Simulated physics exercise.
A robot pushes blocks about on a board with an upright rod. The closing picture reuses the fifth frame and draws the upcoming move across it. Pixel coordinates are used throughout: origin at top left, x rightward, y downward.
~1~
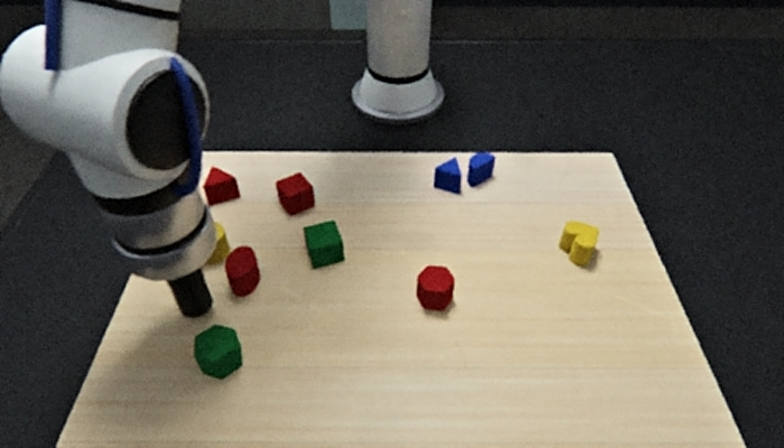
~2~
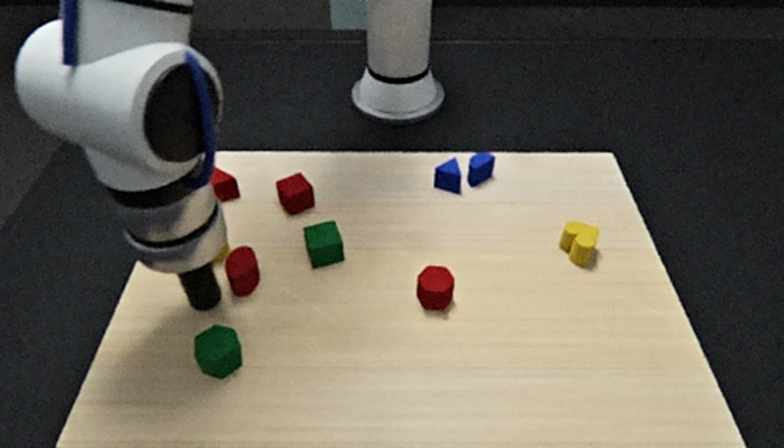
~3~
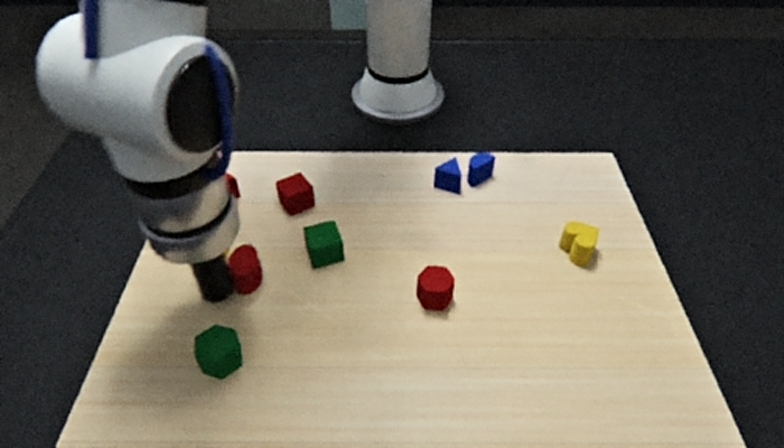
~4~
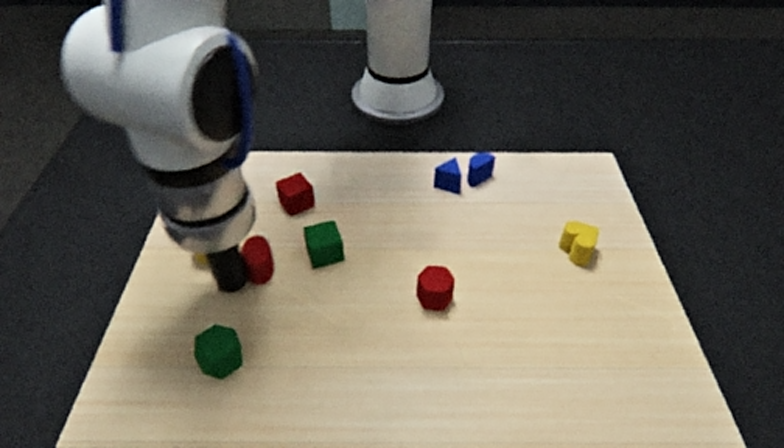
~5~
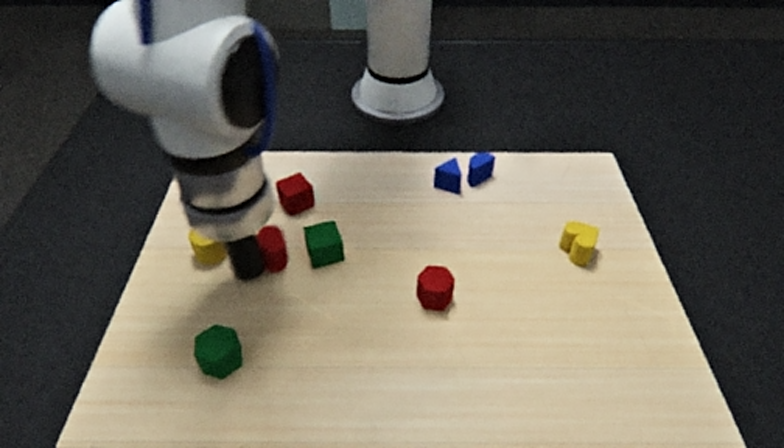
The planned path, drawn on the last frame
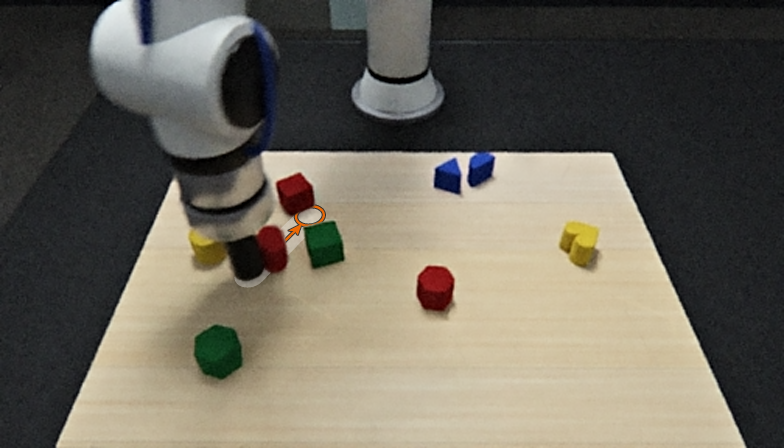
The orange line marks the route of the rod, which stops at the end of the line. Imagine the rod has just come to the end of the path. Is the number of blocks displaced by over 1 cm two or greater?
In short: No.
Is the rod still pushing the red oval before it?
I expect so.
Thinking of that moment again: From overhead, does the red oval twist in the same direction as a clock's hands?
Short answer: Yes.
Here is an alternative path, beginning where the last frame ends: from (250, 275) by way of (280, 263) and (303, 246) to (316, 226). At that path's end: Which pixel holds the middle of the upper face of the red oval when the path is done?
It sits at (310, 188).
Path on the board, straight from (250, 275) to (310, 216).
The first path, step by step. One third of the way, rod (271, 247); red oval (293, 219).
Two thirds of the way, rod (291, 228); red oval (316, 203), turned 20° clockwise; green square block (327, 233), turned 20° clockwise.
At the end, rod (309, 210); yellow disc in place; red oval (336, 191), turned 35° clockwise; red square block (293, 181); green square block (327, 233), turned 20° clockwise.
